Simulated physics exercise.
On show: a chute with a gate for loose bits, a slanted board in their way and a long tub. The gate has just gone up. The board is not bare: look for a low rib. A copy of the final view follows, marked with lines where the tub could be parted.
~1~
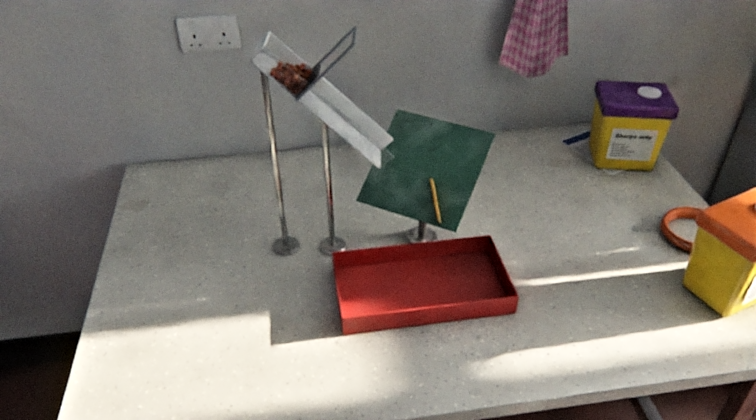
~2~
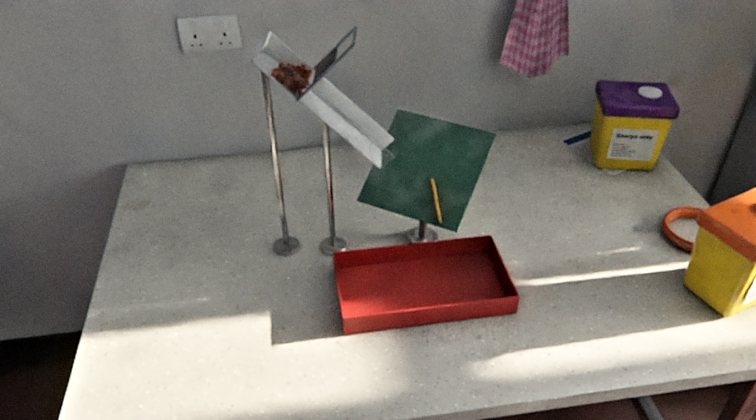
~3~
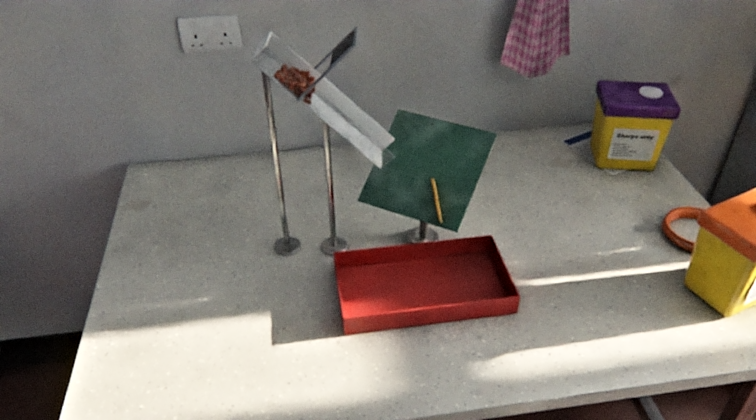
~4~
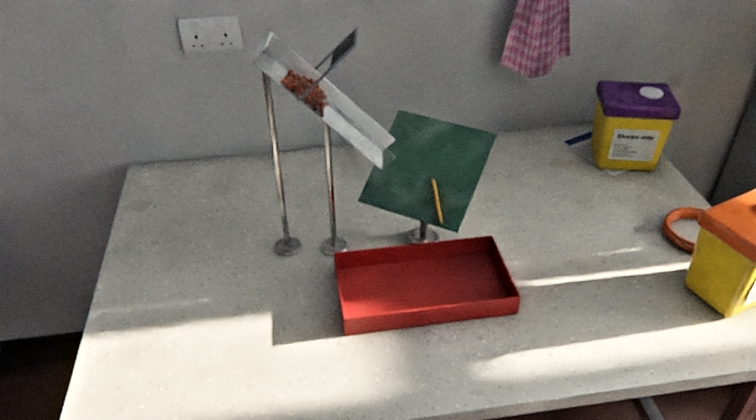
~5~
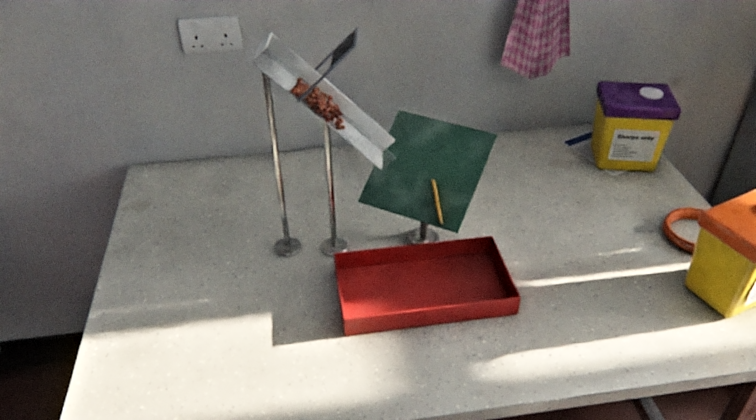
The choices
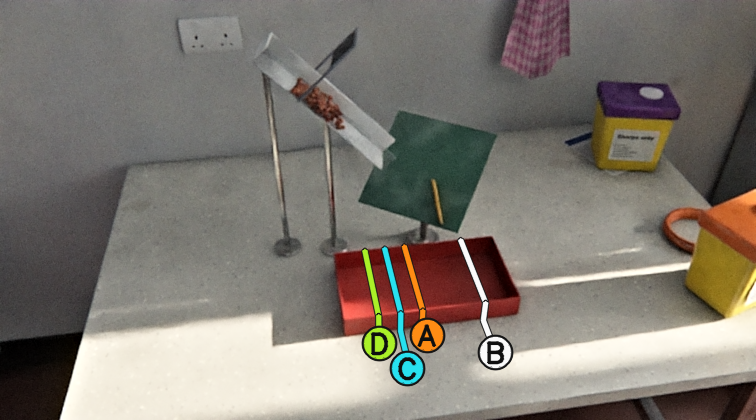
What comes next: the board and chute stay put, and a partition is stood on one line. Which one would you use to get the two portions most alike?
A is best.
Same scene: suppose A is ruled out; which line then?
That would be C.
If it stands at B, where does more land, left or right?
The left side.
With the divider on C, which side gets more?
More lands on the right.
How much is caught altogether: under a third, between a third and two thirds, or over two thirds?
It is over two thirds.
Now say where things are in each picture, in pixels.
In the first frame, load behind the gate (293, 74), clay pellets; lip of the chute (380, 160), sloping fairly steeply.
In the second frame, middle of the board (426, 167), tilted fairly steeply; middle of its low edge (405, 216); of its high edge (446, 121).
In the third frame, front corners of the tub (344, 318) and (519, 296), empty; front of the load (309, 102).
In the fourth frame, middle of the load (308, 88); its front (322, 115), roughly a quarter of the way to the lip; rib from (433, 179) to (440, 220).
In the fifth frame, middle of the load (320, 100); its front (343, 128), roughly half of the way to the lip.
On the marked copy, line A crosses the front rim at (422, 309); line B crosses the front rim at (485, 302); line C crosses the front rim at (400, 312); line D crosses the front rim at (378, 315).
For line A, of what is caught, roughly a third on the left of the divider, roughly two thirds on the right.
For line B, of what is caught, almost all on the left of the divider, just a few on the right.
For line C, of what is caught, roughly a quarter on the left of the divider, the larger part on the right.
For line D, of what is caught, just a few on the left of the divider, almost all on the right.
